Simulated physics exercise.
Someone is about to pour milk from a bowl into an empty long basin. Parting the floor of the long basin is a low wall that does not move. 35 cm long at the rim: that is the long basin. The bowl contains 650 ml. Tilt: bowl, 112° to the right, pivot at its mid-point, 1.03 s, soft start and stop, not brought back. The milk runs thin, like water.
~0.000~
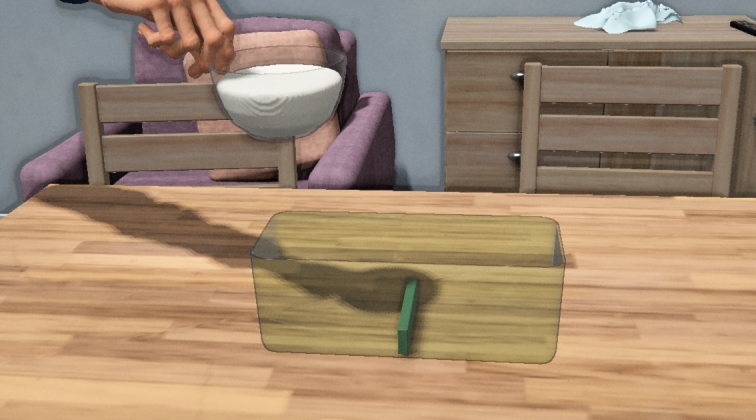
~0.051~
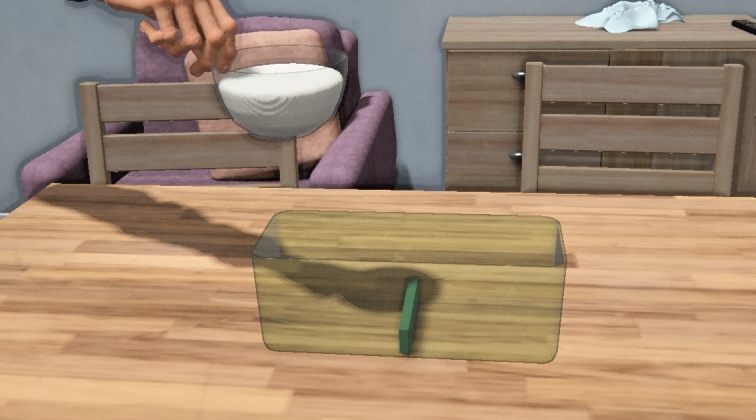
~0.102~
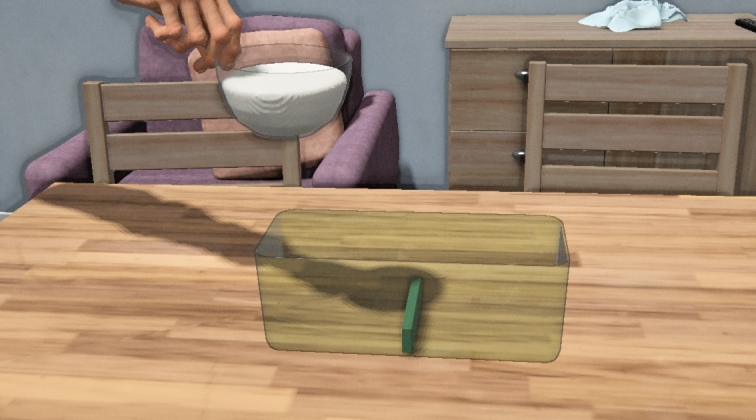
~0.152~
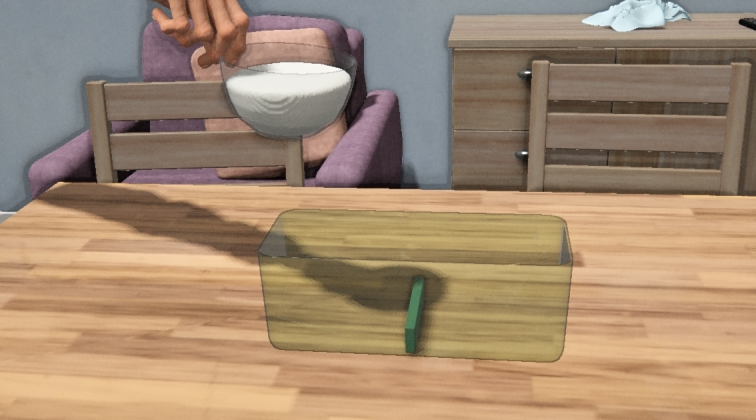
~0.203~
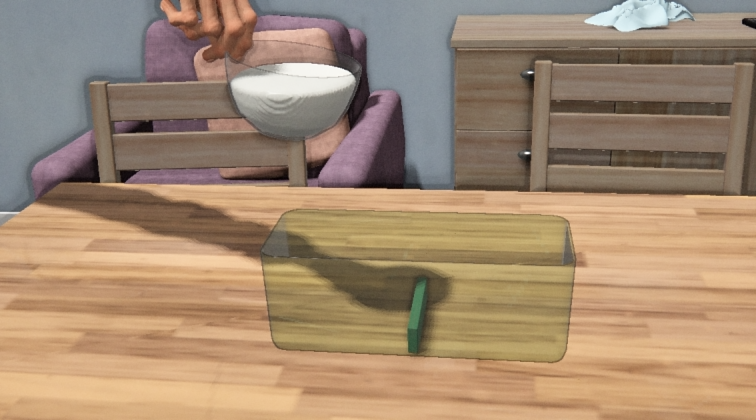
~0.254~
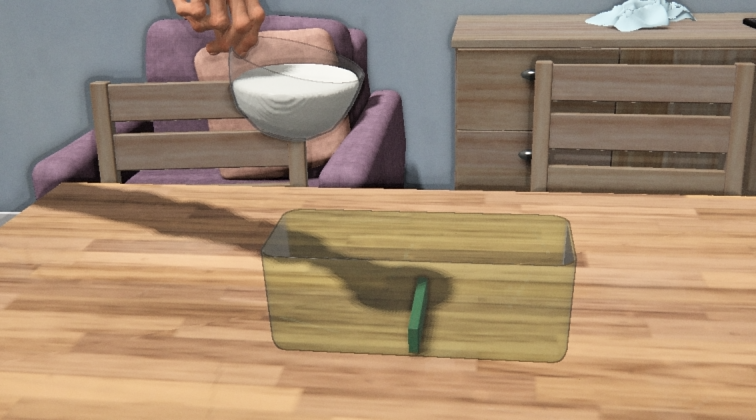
A hand at the upper left holds a white bowl of milk above a light wooden table in a room, seen from slightly above, with wooden chairs, a purple armchair and a drawer unit behind. On the table sits an empty, see-through yellowish basin with a low green wall inside. The bowl tilts gradually to the right, slowly at first, while the view shifts very slightly.
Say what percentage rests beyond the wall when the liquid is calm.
Roughly 59 per cent rests beyond the wall.
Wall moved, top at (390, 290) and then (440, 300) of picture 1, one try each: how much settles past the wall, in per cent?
The first try gives 75 percent and the second 15 percent.
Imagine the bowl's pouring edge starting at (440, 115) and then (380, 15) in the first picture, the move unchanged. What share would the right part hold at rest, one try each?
Respectively about 90 and 80 percent.
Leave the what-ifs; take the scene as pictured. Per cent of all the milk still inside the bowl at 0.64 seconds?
Close to 44 in a hundred.
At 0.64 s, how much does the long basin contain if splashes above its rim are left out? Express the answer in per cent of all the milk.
At that time the basin holds about 14 per cent of the liquid.
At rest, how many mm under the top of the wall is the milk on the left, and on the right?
On the left it's about 22 mm; on the right, about 16 mm.
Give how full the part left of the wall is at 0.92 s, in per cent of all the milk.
I'd say near 32 percent.
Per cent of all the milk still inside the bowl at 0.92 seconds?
Near 1 percent, more or less.
Then, 0.64 s in, the tilt is 76° and 45 per cent is still to pour, 3 is left of the wall and 12 right of it.
Then, 0.92 s in, the tilt is 109° and 1 per cent is still to pour, 32 is left of the wall and 58 right of it.
Then, 1.21 s in, the tilt is 112° and 0 per cent is still to pour, 40 is left of the wall and 59 right of it.
Then, 1.53 s in, the tilt is 112° and 0 per cent is still to pour, 40 is left of the wall and 59 right of it.
Finally, 40 per cent lies left of the wall, 59 right of it and 1 outside.
